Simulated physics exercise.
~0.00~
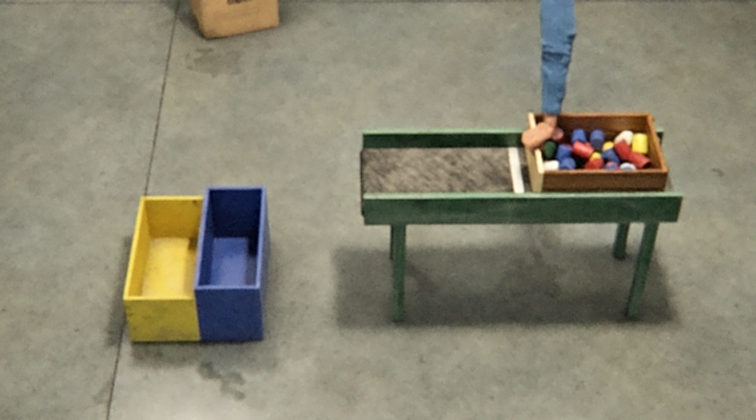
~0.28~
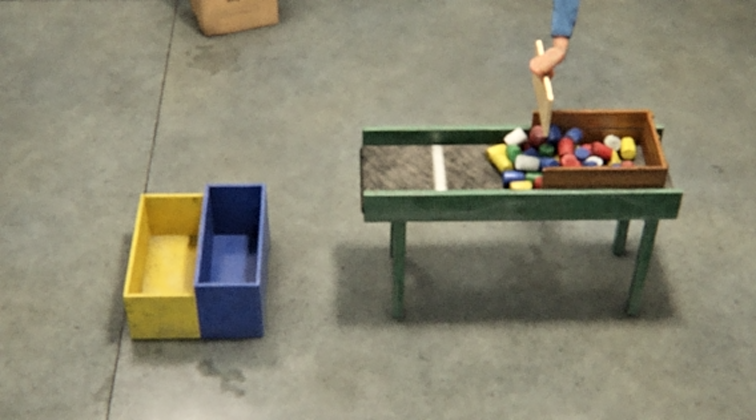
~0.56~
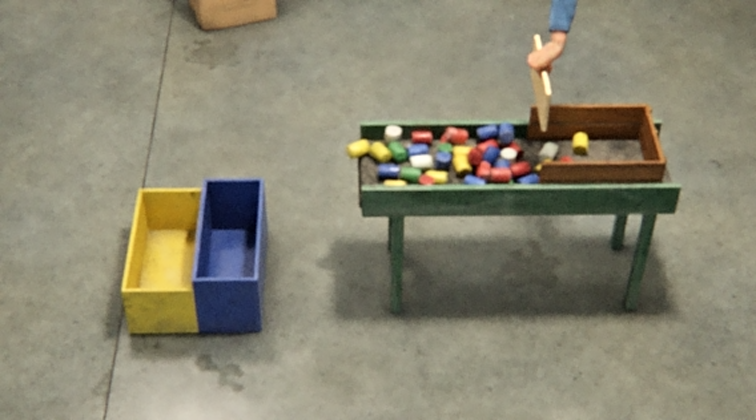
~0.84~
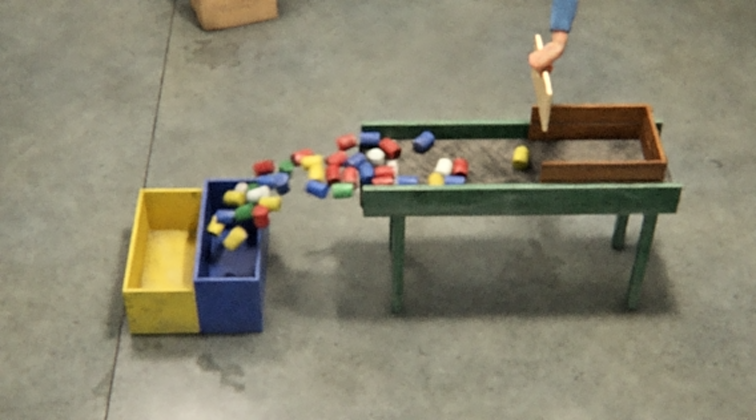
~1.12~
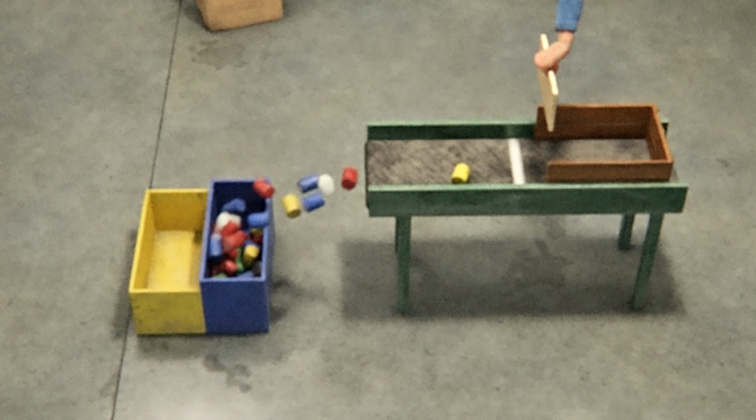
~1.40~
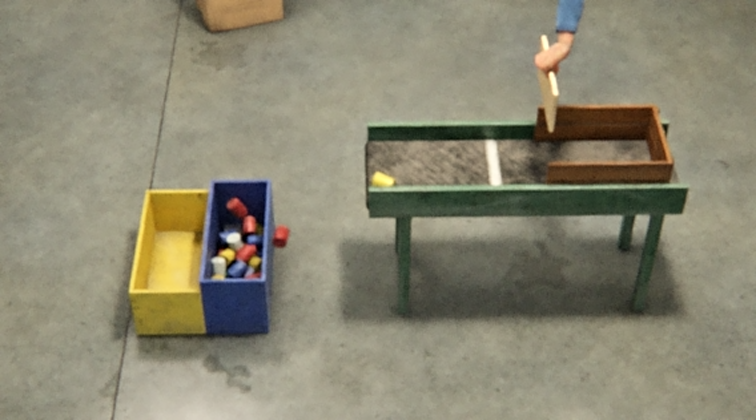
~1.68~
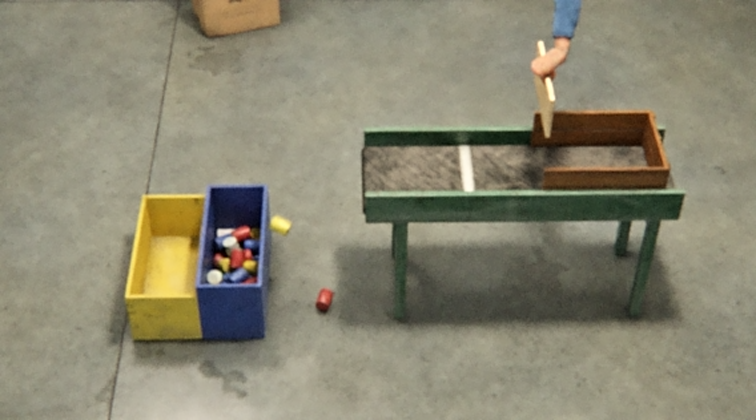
On a concrete floor, a hand lifts a gate and a belt carries colourful small cylinders left, most dropping into a blue tote.
